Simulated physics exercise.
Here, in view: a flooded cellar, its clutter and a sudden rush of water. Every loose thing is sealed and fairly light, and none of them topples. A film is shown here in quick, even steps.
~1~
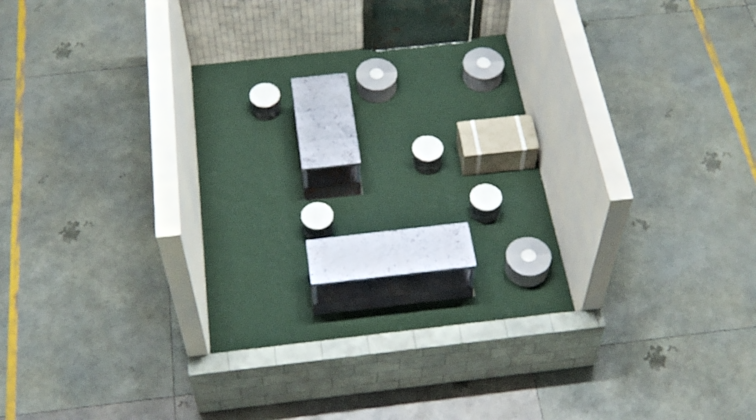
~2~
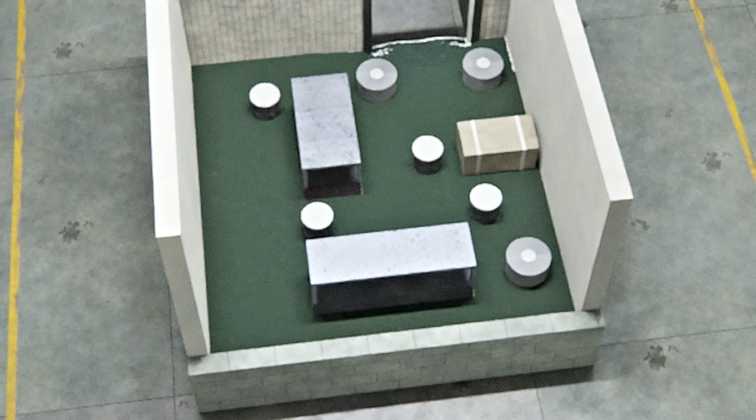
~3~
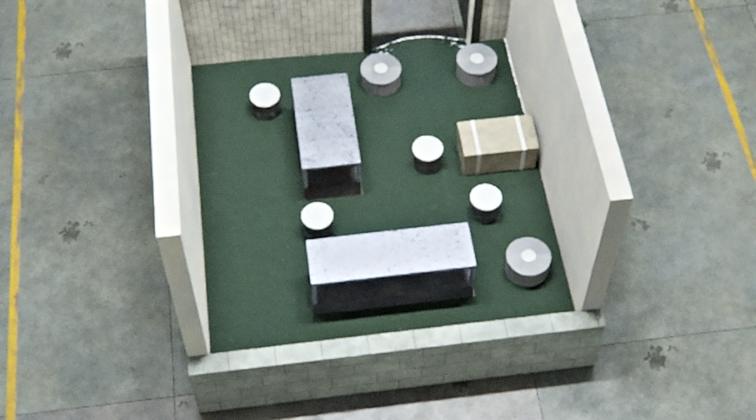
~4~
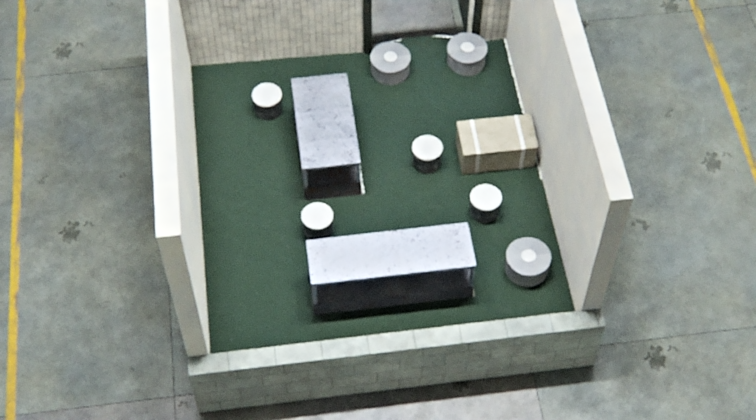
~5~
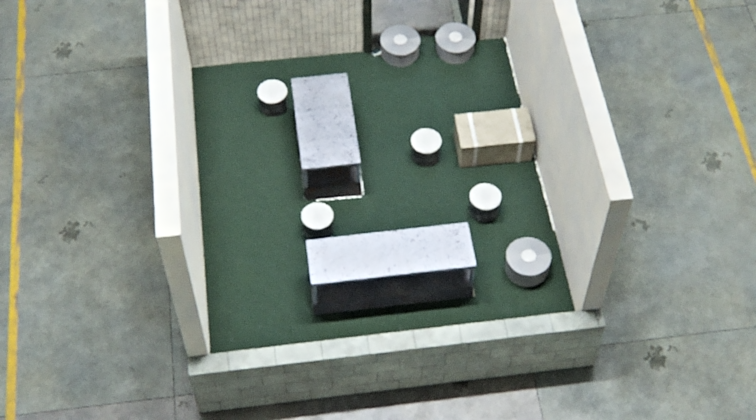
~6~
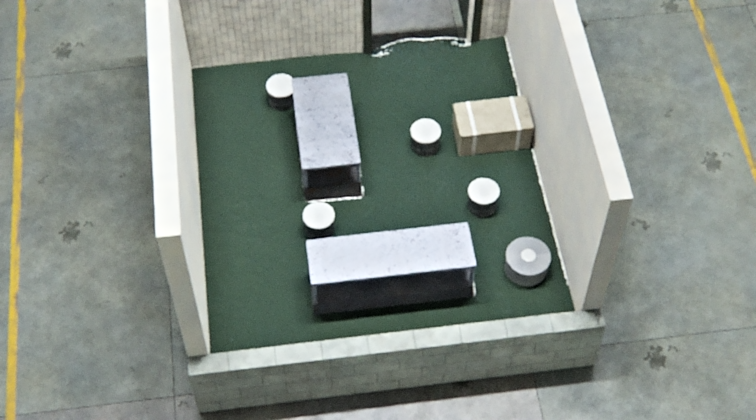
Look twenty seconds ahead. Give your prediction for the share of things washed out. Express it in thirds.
Top third.
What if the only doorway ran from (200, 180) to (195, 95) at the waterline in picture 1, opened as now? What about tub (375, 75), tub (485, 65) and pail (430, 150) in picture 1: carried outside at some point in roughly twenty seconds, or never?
First one exits, second never exits, third never exits.
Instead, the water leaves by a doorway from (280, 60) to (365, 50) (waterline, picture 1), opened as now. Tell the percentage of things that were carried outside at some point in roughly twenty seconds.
Roughly 90 per cent.
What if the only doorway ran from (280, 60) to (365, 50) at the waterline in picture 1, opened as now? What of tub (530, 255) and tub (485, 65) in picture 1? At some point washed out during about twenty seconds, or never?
Result per object, in order: Never exits, exits at some point.
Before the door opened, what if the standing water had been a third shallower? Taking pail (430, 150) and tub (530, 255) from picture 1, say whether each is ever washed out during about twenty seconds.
Swept away, then remains.
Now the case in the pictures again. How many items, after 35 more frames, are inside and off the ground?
I make it 0 of them.
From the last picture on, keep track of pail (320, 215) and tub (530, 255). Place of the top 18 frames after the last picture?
(414, 133) and (504, 154), approximately.
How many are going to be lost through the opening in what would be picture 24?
The count is 5.
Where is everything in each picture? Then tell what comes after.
A trunk at (498, 135), afloat; a pail at (428, 148) floats; 0 of 8 have shifted, in the first frame.
A trunk at (498, 135), afloat; a pail at (428, 148), afloat; 0 of 8 have shifted, in the second frame.
A trunk at (498, 135), afloat; a pail at (428, 148) floats; 2 of 8 have shifted, in the third frame.
A trunk at (497, 134) floats; a pail at (427, 147) floats; 2 of 8 have shifted, in the fourth frame.
A trunk at (495, 128), afloat, close to its start; a pail at (426, 141) floats, close to its start; 5 of 8 have shifted, in the fifth frame.
A trunk at (493, 116) floats, a stride from its start; a pail at (426, 131) floats, close to its start; 6 of 8 have shifted, in the sixth frame.
A moment on, 2 of 8 are out; 6 afloat.
Next, 5 of 8 are out; 3 afloat.
Later, 8 of 8 are out; 0 afloat.
In the end, 8 of 8 are out; 0 afloat.
